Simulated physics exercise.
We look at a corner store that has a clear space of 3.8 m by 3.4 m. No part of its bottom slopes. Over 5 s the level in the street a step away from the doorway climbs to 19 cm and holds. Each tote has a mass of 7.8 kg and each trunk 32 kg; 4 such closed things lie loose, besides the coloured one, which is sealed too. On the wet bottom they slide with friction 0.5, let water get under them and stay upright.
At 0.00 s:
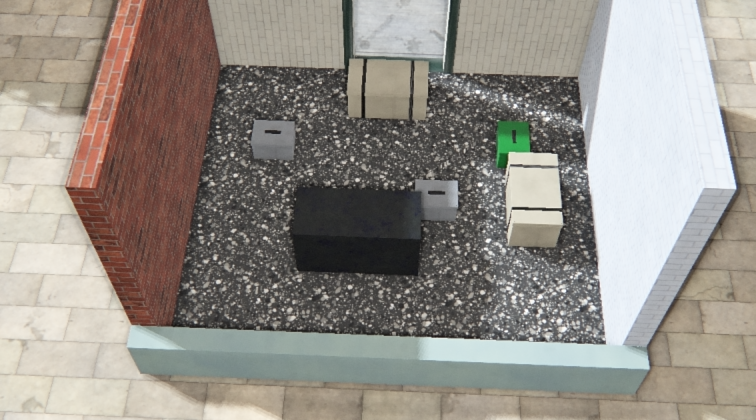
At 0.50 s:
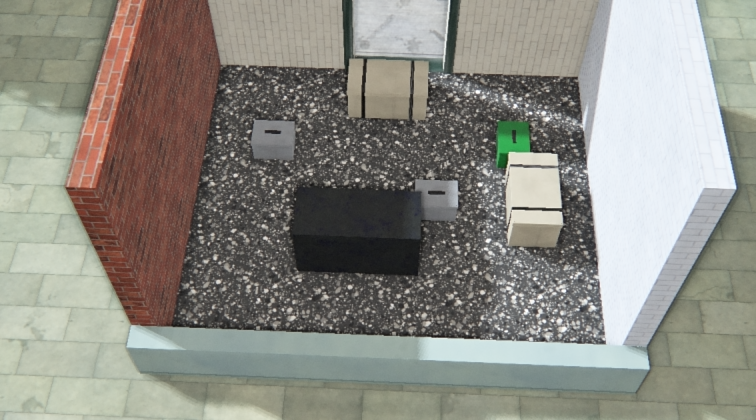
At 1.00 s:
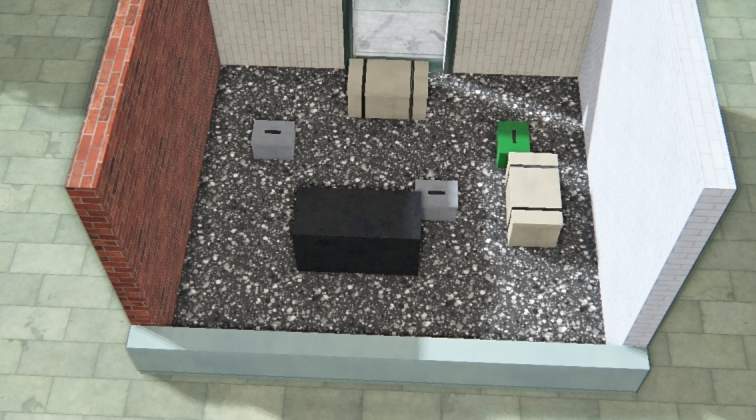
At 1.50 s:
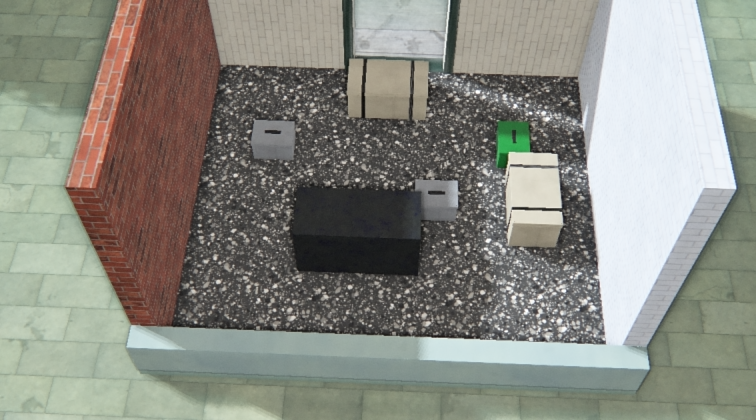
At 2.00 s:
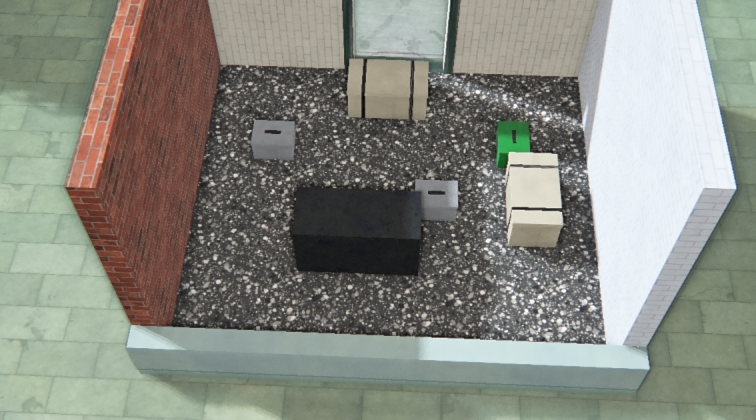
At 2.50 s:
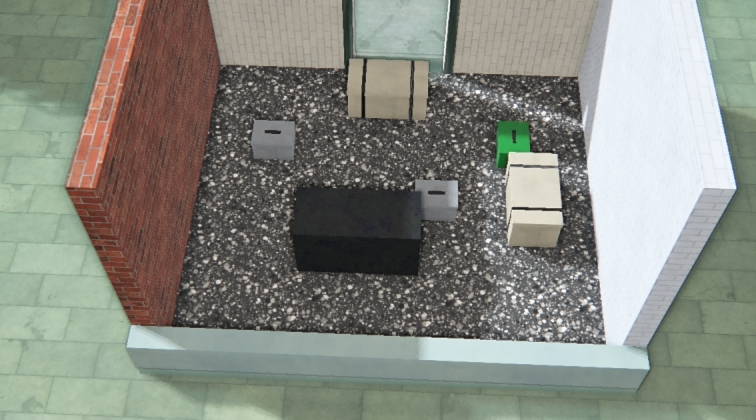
The clip opens on a speckled floor between a brick wall and a white wall, with a green tote at right among grey boxes, strapped cream bundles and a black block. The paving outside turns from beige to greenish, then the back doorway's pale surface shifts slightly, while every object stays still.
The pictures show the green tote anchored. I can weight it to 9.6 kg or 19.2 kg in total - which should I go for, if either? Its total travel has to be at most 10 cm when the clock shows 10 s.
Make it 19.2 kg.
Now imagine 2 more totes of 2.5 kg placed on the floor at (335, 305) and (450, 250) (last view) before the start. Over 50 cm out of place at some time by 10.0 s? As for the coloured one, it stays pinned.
Well, below half a metre and then beyond half a metre.
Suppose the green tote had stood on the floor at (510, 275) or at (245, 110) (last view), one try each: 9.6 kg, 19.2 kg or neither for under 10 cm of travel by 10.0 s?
One by one: The small mass suffices; only the big mass suffices.
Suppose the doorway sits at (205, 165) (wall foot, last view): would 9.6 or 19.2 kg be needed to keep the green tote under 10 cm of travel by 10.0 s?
Then only the heavier mass works.
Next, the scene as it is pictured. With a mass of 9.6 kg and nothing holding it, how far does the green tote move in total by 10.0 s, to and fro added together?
Around 60 cm in total.
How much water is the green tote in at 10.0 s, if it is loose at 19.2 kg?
Close to 5 cm deep.
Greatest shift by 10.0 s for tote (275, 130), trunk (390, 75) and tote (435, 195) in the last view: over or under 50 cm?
Respectively: Exceeded, exceeded, exceeded.
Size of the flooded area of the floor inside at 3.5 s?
About 1.0 m2.
After 3.5 s the green tote would be 0 cm from its start with 9.6 kg and 0 cm from its start with 19.2 kg; 0 cm of water round it then.
After 4.5 s the green tote would be 0 cm from its start with 9.6 kg and 0 cm from its start with 19.2 kg; 2 cm of water round it then.
After 7.0 s the green tote would be 26 cm from its start with 9.6 kg and 0 cm from its start with 19.2 kg; 7 cm of water round it then.
After 10.0 s the green tote would be 54 cm from its start with 9.6 kg and 0 cm from its start with 19.2 kg; 5 cm of water round it then.
